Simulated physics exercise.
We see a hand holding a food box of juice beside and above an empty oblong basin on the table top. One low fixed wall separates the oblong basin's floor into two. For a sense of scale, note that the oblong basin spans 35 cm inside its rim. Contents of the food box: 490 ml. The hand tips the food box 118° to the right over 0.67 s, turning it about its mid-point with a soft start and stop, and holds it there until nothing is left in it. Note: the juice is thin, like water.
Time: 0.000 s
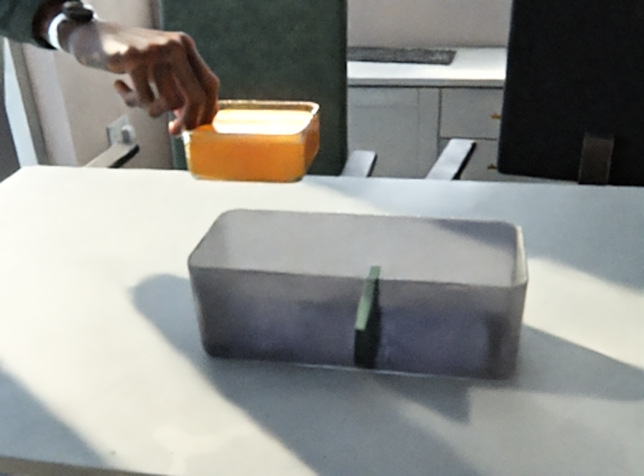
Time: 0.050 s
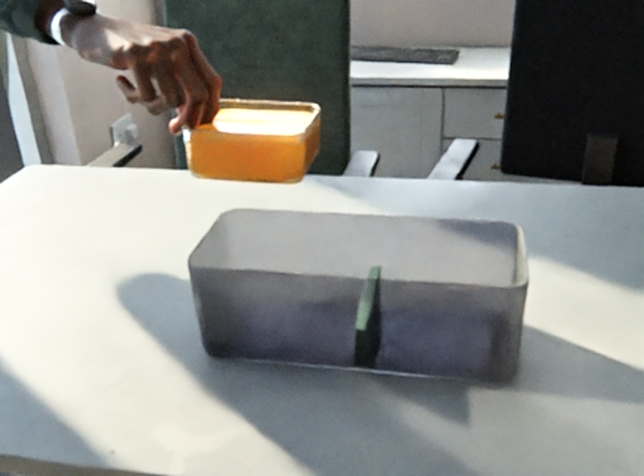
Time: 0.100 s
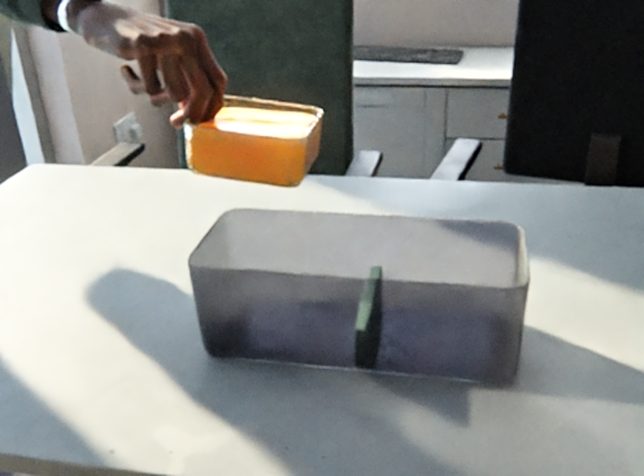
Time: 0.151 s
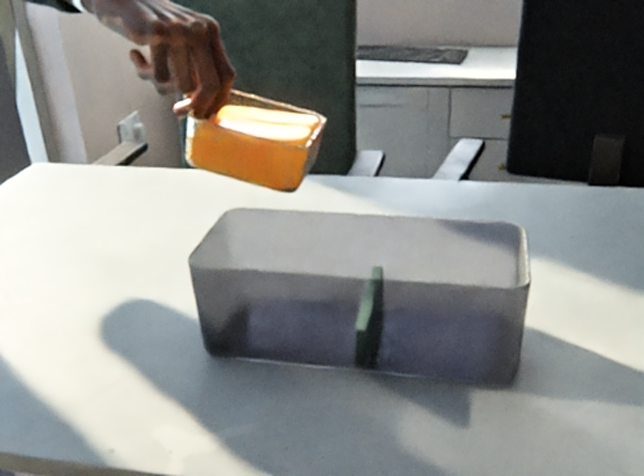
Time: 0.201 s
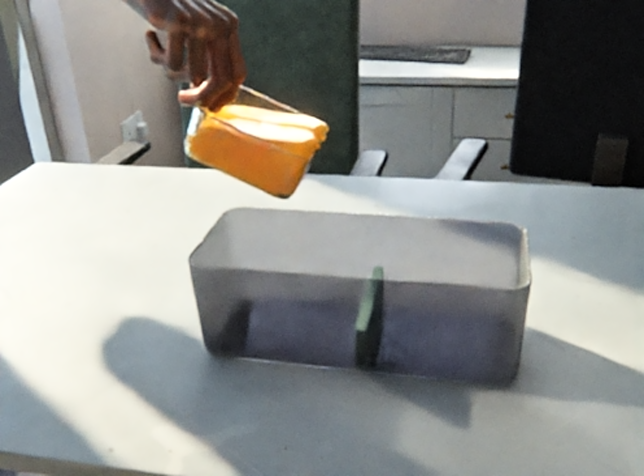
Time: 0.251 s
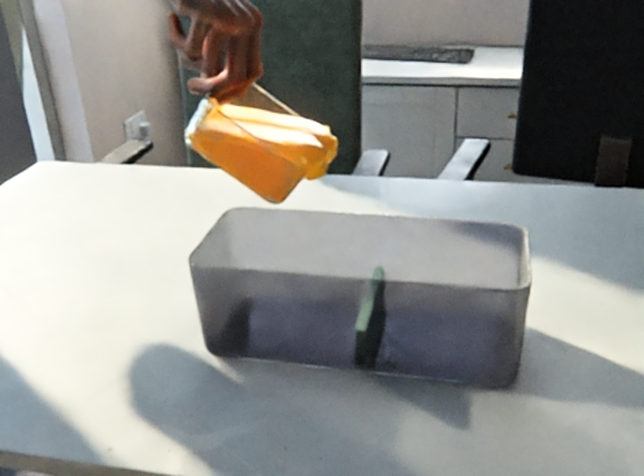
A hand tilts a small box of orange juice rightward above an empty oblong basin.
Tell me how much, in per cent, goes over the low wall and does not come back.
I would say about 44 per cent.
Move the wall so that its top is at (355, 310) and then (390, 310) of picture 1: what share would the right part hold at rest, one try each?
65 then 20 %.
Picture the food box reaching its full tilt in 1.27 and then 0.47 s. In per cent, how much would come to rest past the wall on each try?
In turn about 60 and 20 per cent.
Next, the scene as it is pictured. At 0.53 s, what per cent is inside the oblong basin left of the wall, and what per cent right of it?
Around 34 on the left and around 38 on the right.
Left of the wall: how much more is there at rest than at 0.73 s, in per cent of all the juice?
That works out to roughly 1 per cent of the whole.
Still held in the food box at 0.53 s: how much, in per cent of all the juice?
Near 7 in a hundred.
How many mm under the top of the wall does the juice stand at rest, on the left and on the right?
Near 40 mm for the left and near 40 mm for the right.
Then, 0.53 s in, the tilt is 105° and 7 per cent is still to pour, 33 is left of the wall and 39 right of it.
Then, 0.73 s in, the tilt is 118° and 0 per cent is still to pour, 53 is left of the wall and 44 right of it.
Then, 0.94 s in, the tilt is 118° and 0 per cent is still to pour, 54 is left of the wall and 43 right of it.
Then, 1.17 s in, the tilt is 118° and 0 per cent is still to pour, 54 is left of the wall and 44 right of it.
Finally, 54 per cent lies left of the wall, 44 right of it and 2 outside.
